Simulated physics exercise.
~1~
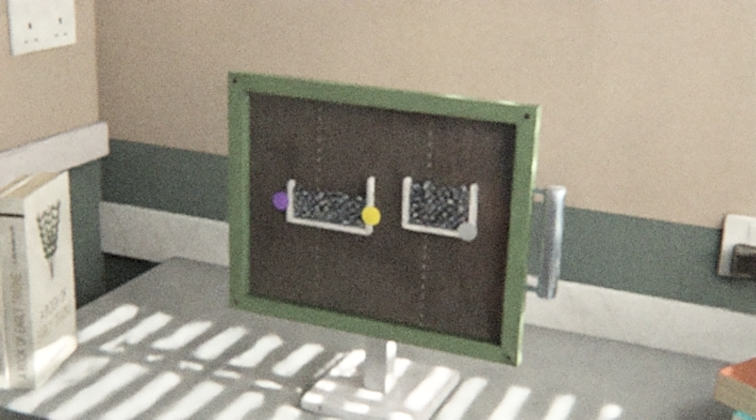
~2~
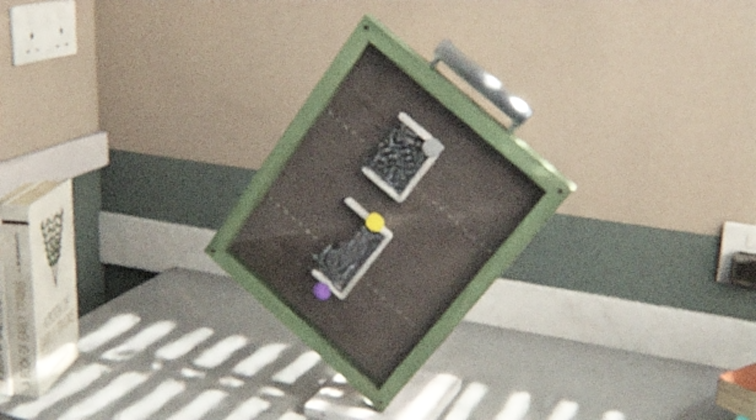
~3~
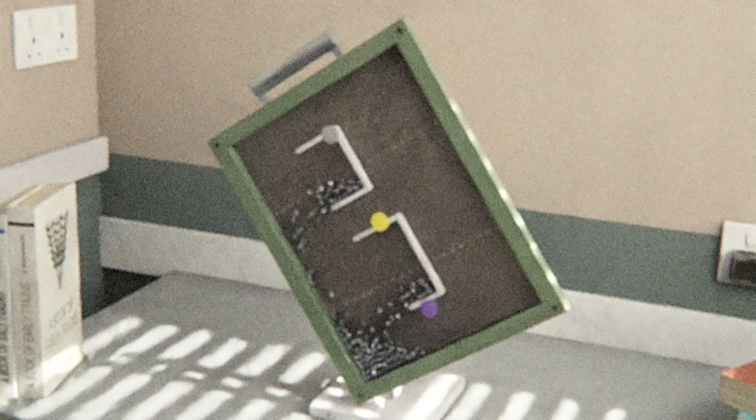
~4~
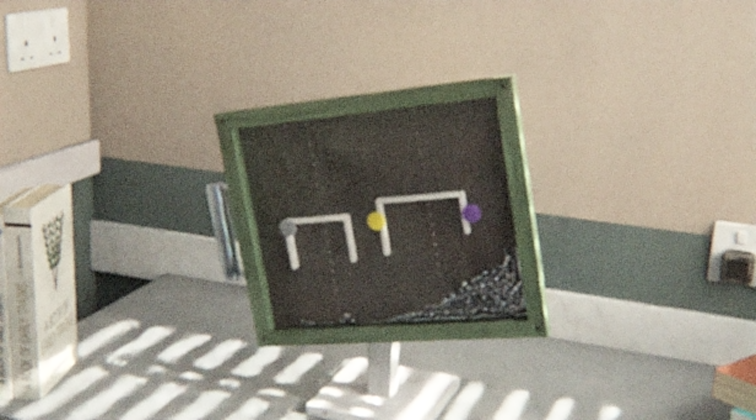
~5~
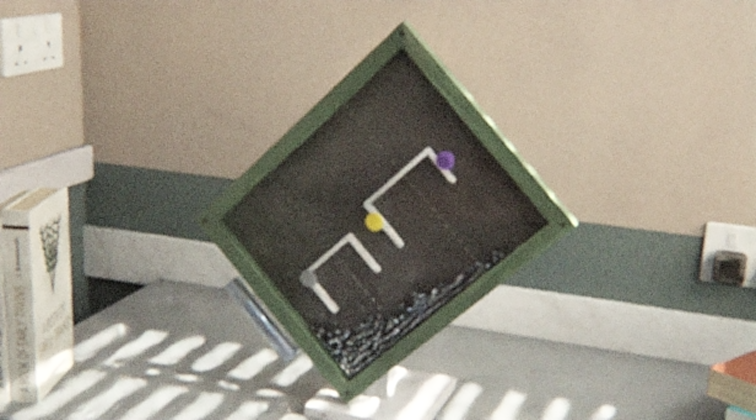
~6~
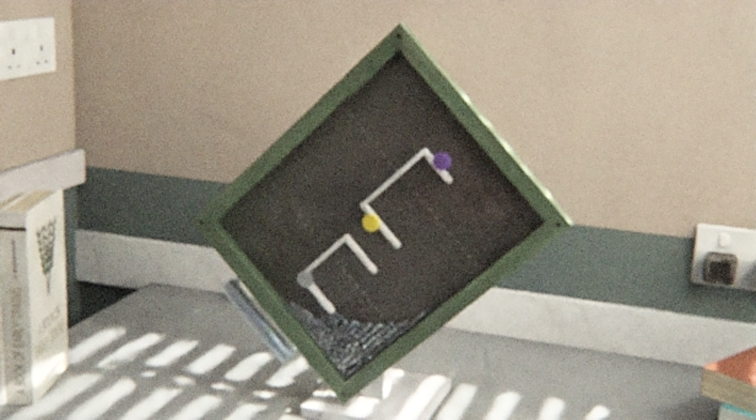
On a grey desk striped with sunlight, a green-framed, see-through case turns anticlockwise on its stand, tipping small steel balls out of two bracket-shaped holders; they slide along the walls and finally settle in the bottom corner, below the grey dot.
